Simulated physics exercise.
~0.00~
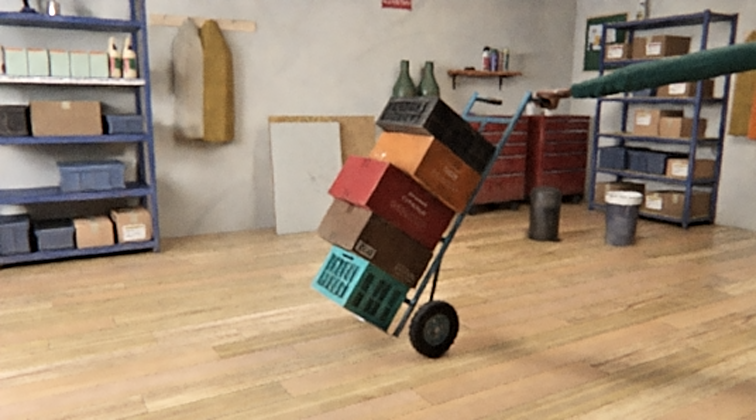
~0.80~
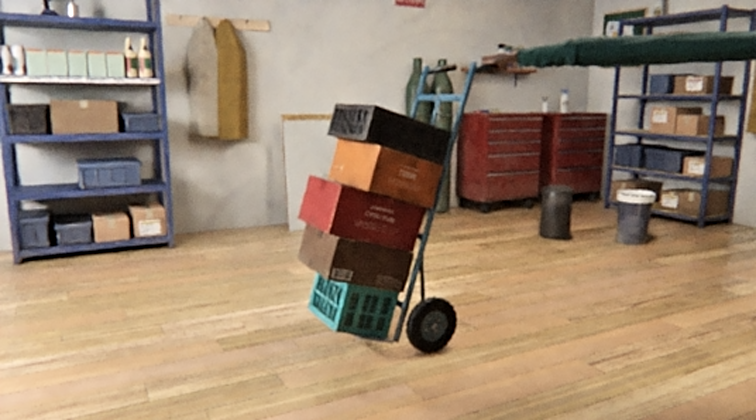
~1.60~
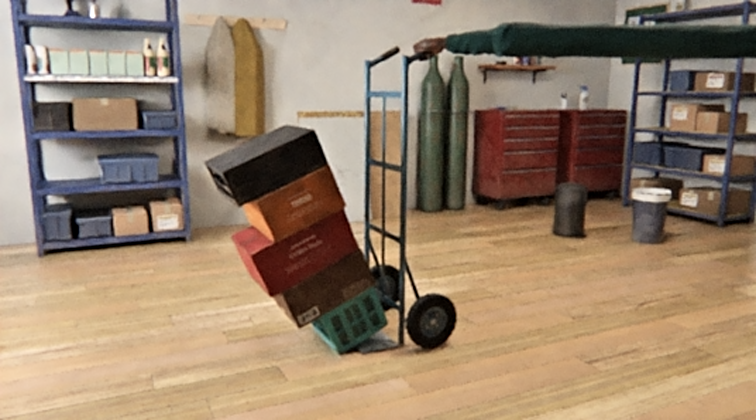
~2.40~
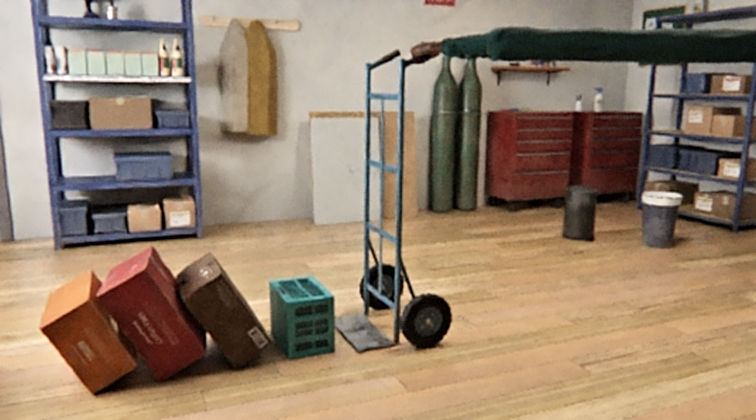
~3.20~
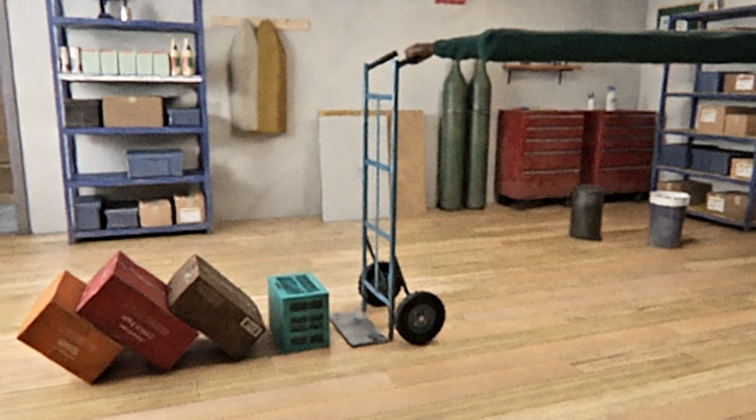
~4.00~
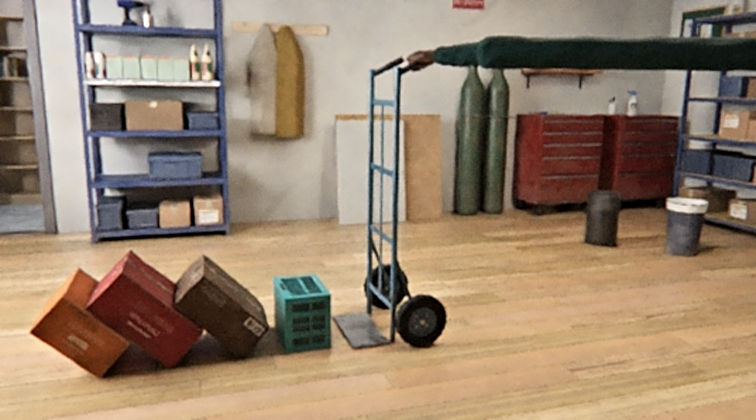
A green-sleeved arm swings a loaded sack truck upright, and its stacked boxes topple left onto the floor.
